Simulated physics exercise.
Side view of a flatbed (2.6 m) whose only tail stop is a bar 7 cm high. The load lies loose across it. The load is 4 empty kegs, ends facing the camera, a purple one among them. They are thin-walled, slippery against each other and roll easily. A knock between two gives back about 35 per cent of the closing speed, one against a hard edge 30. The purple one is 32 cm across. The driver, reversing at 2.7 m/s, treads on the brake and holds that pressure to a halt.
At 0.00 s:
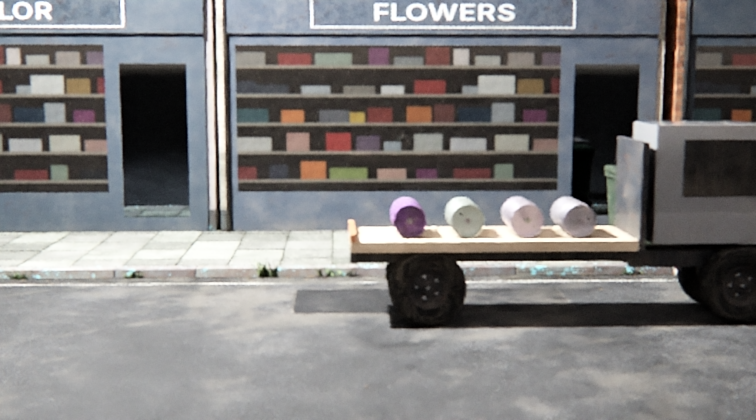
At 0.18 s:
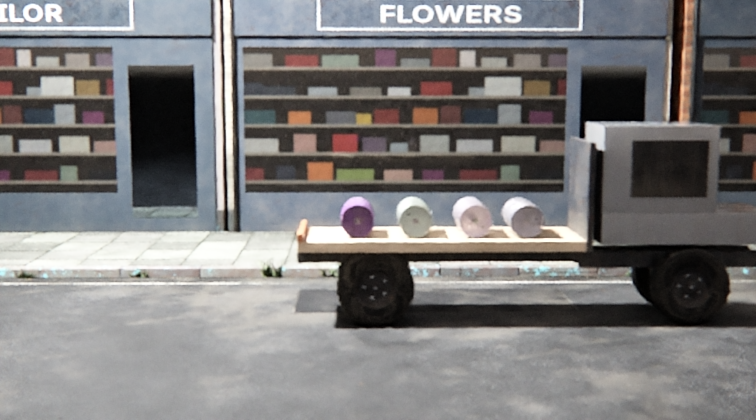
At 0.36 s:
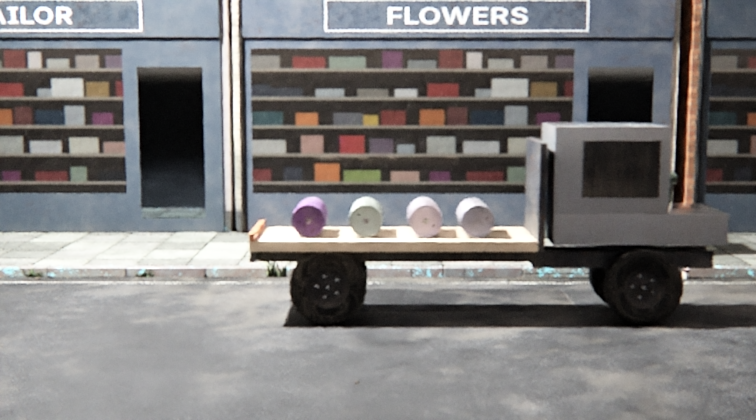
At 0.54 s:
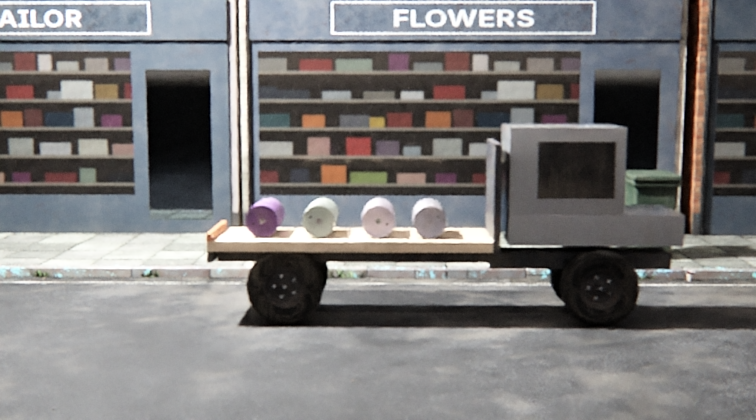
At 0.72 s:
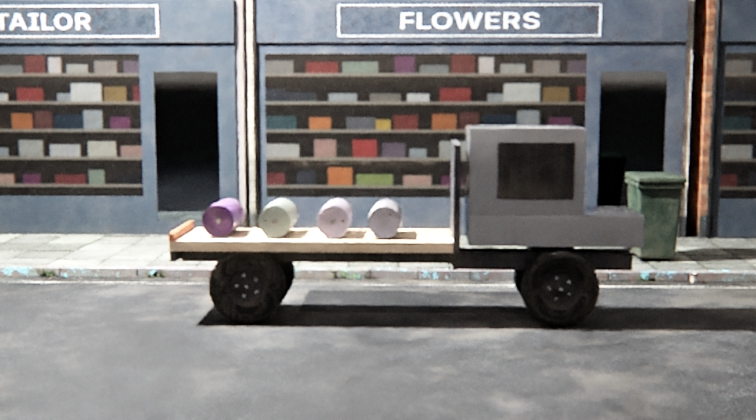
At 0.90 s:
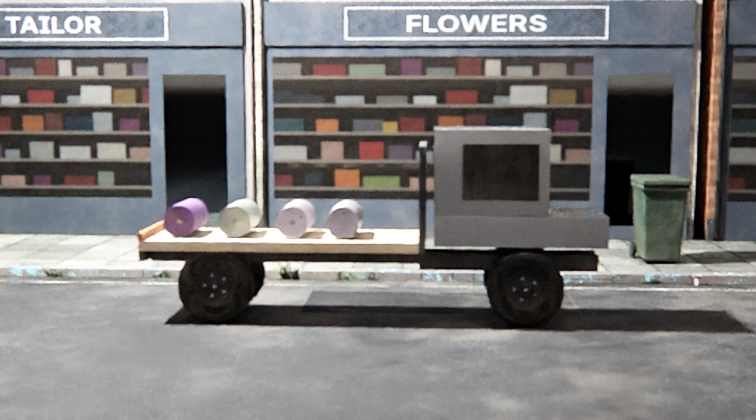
A grey flatbed truck carrying four small barrels, a purple one at the back, moved leftward past a flower shop, its cab facing right, and a green bin came into view behind it.
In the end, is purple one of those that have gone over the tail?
Purple stays on the bed.
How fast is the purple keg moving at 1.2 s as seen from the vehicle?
Near 0.4 m/s.
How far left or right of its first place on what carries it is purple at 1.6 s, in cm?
Purple 35 left.
By 1.2 s, purple is on the bed, 15 cm from the bar, rolling towards it; 0 of 4 are off.
By 1.6 s, as before, purple; 0 of 4 are off.
Finally (2.0 s), purple is on the bed, 15 cm from the bar; 0 of 4 are off.
